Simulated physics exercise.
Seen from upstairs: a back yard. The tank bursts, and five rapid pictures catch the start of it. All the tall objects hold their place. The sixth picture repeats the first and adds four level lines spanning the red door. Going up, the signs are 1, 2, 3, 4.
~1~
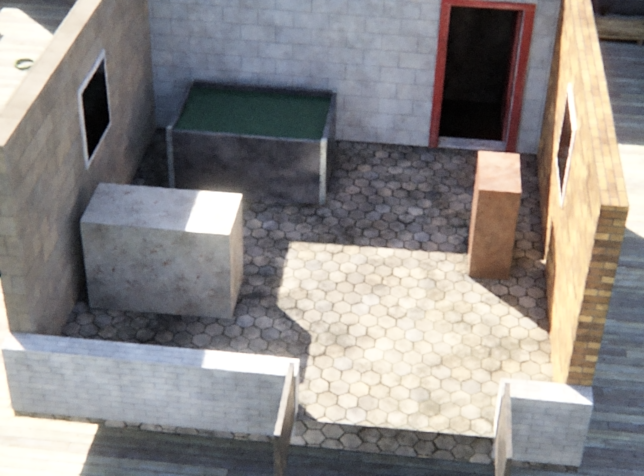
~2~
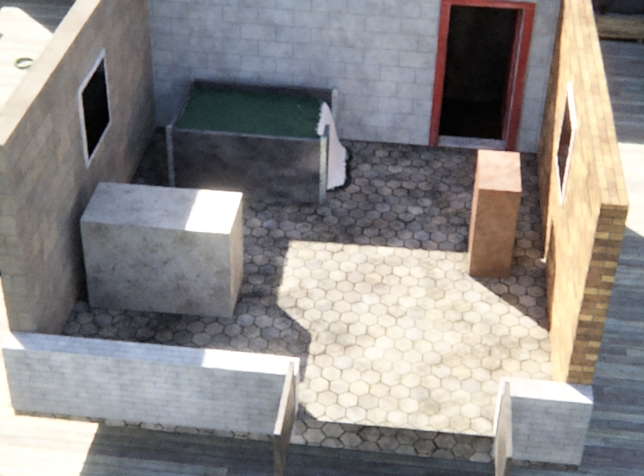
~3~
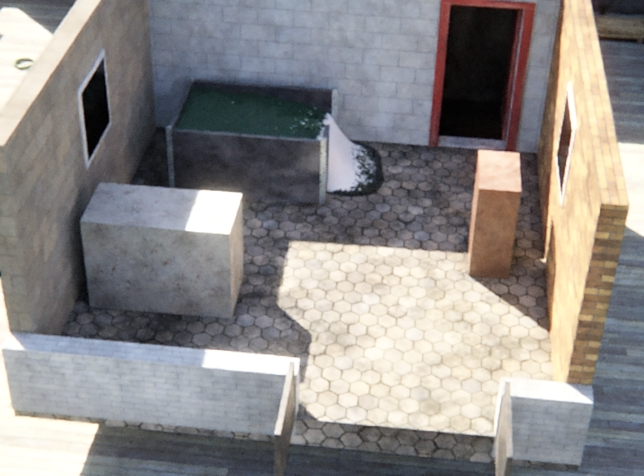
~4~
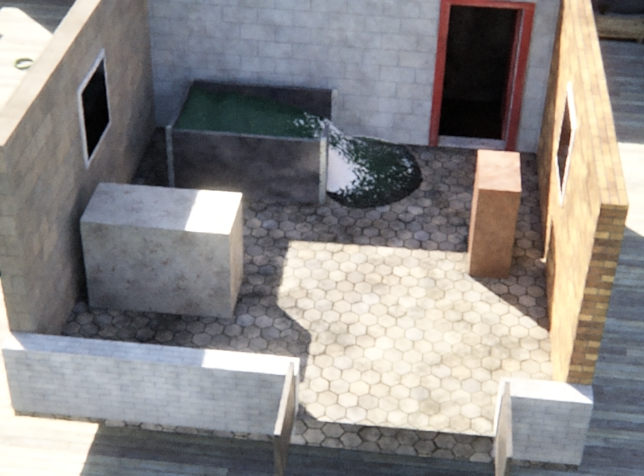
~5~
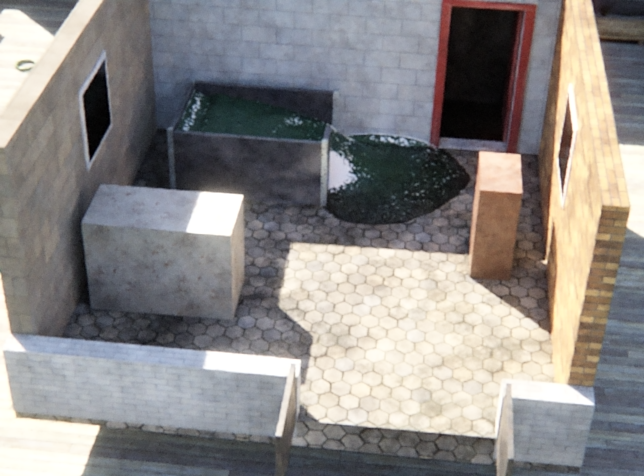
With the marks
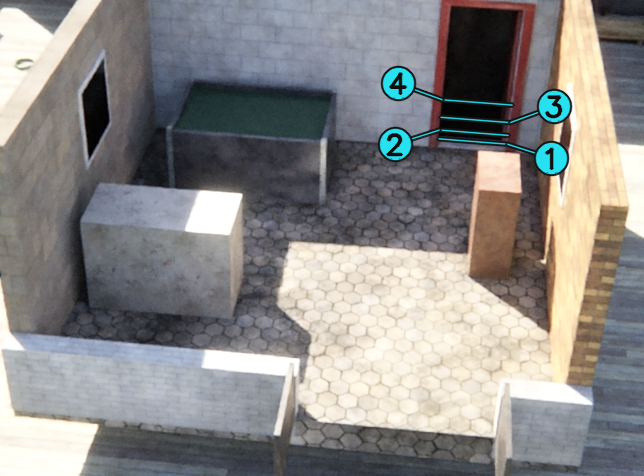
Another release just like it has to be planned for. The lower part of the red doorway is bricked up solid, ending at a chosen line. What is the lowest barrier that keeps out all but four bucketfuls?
Go for 2.
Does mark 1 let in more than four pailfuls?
Yes, that goes wrong.
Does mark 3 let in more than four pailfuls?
No, not at all.
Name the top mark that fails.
That would be 1.
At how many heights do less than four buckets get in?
Three of the four.
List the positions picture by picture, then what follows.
The first picture shows water in the tank at rest, its middle at (255, 115); foot of the red doorway at (471, 149); open gate at (400, 365).
In the second picture, 1 % of the ground under water, visible out to (345, 177).
In the third picture, 3 % of the ground under water, visible out to (367, 190).
In the fourth picture, 7 % of the ground under water, visible out to (411, 184).
In the fifth picture, 12 % of the ground under water, visible out to (461, 172).
In cyan, 1 at (472, 141); 2 at (473, 132); 3 at (475, 119); 4 at (477, 102); from the bottom up 1, 2, 3, 4.
Choosing 1, about 9 bucketfuls get in.
Choosing 2, a bucket or two gets in.
Choosing 3, nothing gets over.
Choosing 4, nothing gets over.
